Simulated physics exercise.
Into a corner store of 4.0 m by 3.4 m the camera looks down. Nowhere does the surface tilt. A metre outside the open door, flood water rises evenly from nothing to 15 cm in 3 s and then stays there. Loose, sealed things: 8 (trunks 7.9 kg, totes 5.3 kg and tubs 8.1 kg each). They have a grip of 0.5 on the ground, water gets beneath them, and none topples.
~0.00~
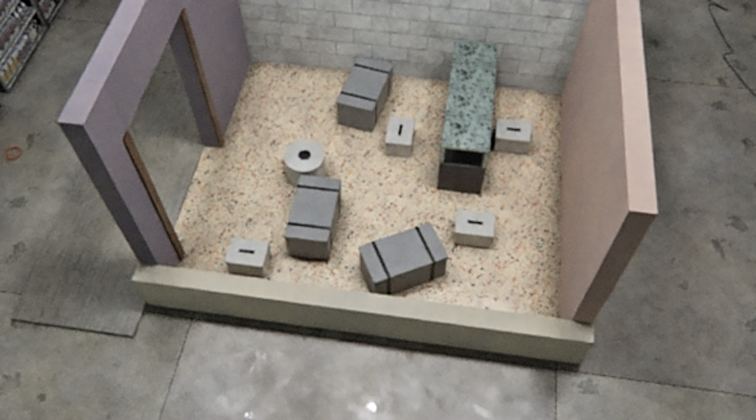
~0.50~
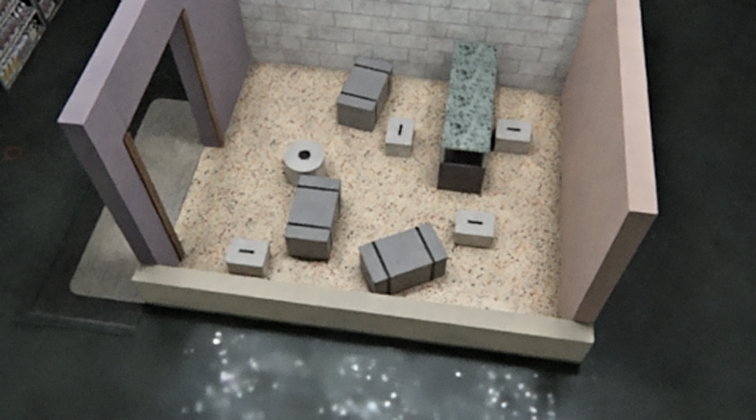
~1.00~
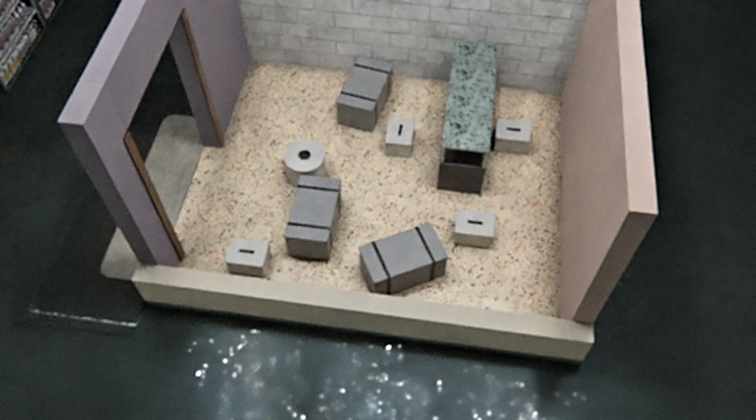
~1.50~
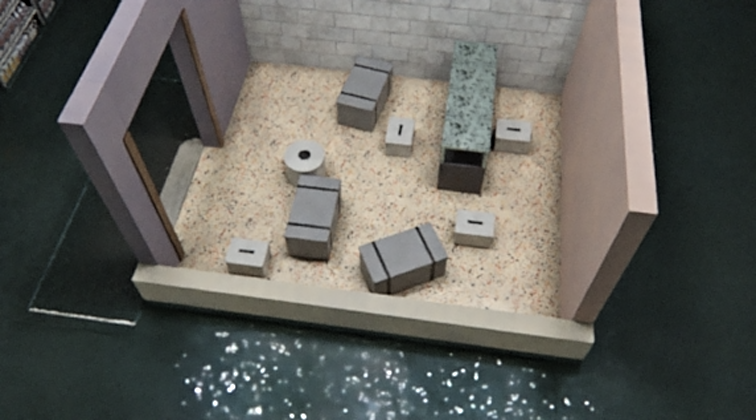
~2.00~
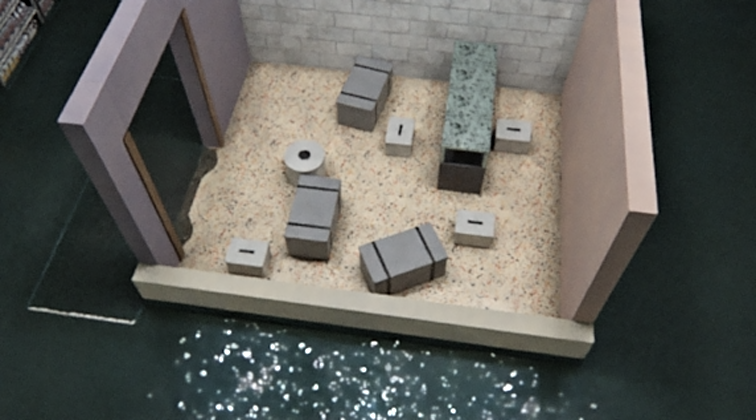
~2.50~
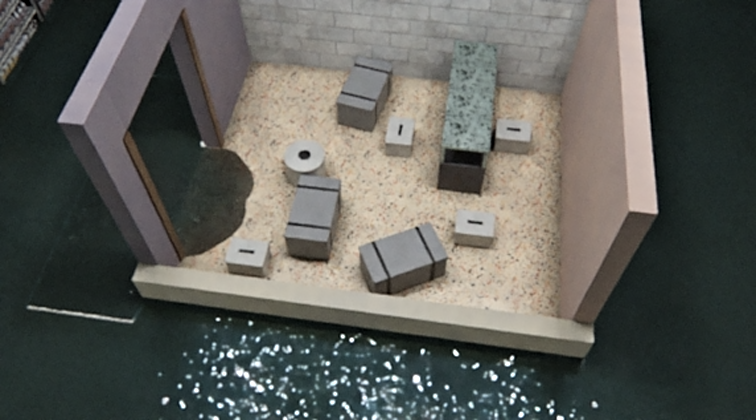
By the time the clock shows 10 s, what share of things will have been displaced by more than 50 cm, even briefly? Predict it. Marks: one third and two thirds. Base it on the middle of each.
The bulk move that far, two thirds or more.
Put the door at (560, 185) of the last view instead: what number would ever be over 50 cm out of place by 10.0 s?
In that case the number is 5.
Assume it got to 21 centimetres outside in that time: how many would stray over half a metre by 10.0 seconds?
Result: 8.
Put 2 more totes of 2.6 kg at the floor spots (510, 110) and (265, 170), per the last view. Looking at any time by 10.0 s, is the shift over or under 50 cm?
Inside the limit, then above the limit.
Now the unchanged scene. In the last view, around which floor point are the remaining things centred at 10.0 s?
(458, 158).
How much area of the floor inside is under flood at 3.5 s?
Somewhere around 2.0 m2, roughly.
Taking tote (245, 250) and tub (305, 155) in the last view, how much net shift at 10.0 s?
The first is 250 cm from its start, the second 200 cm.
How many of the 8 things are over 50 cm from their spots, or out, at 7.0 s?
I make it 6.
After 3.5 s 0 of 8 are over 50 cm from their spots; 0 afloat.
After 4.5 s 2 of 8 are over 50 cm from their spots; 1 afloat.
After 7.0 s 6 of 8 are over 50 cm from their spots; 7 afloat.
After 10.0 s 8 of 8 are over 50 cm from their spots, and 8 have been at some point; 8 afloat.
